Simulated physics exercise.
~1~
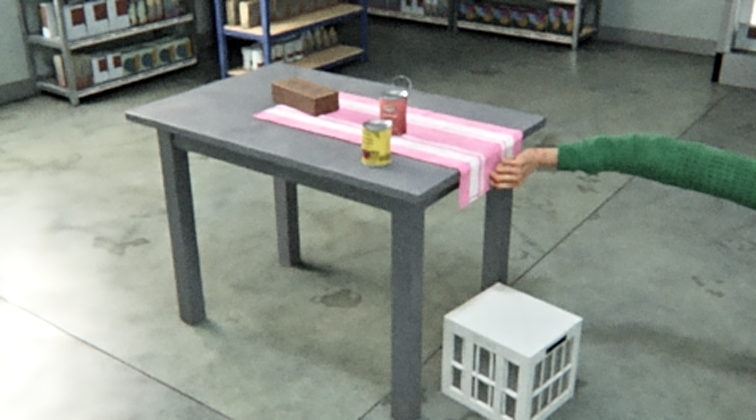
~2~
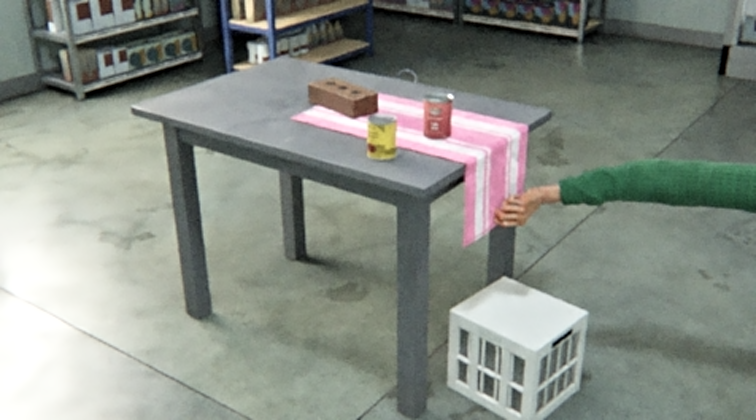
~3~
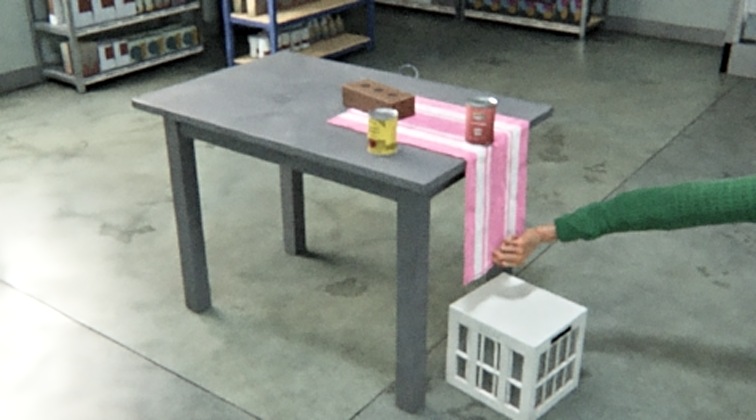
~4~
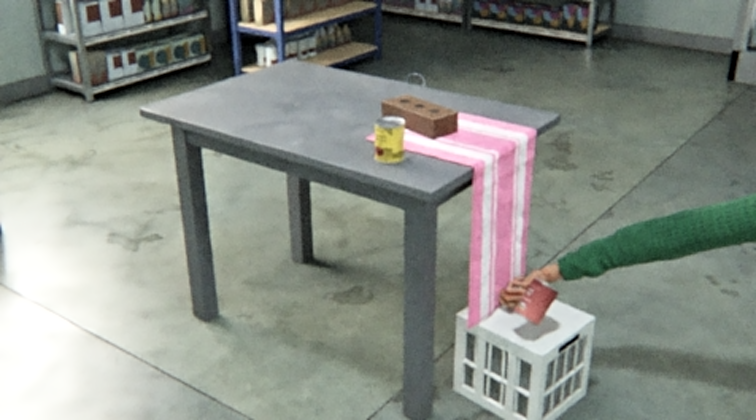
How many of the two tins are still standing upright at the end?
One is still upright, the yellow tin on the table. The red tin has gone over the end and is tipped over down at the white crate.
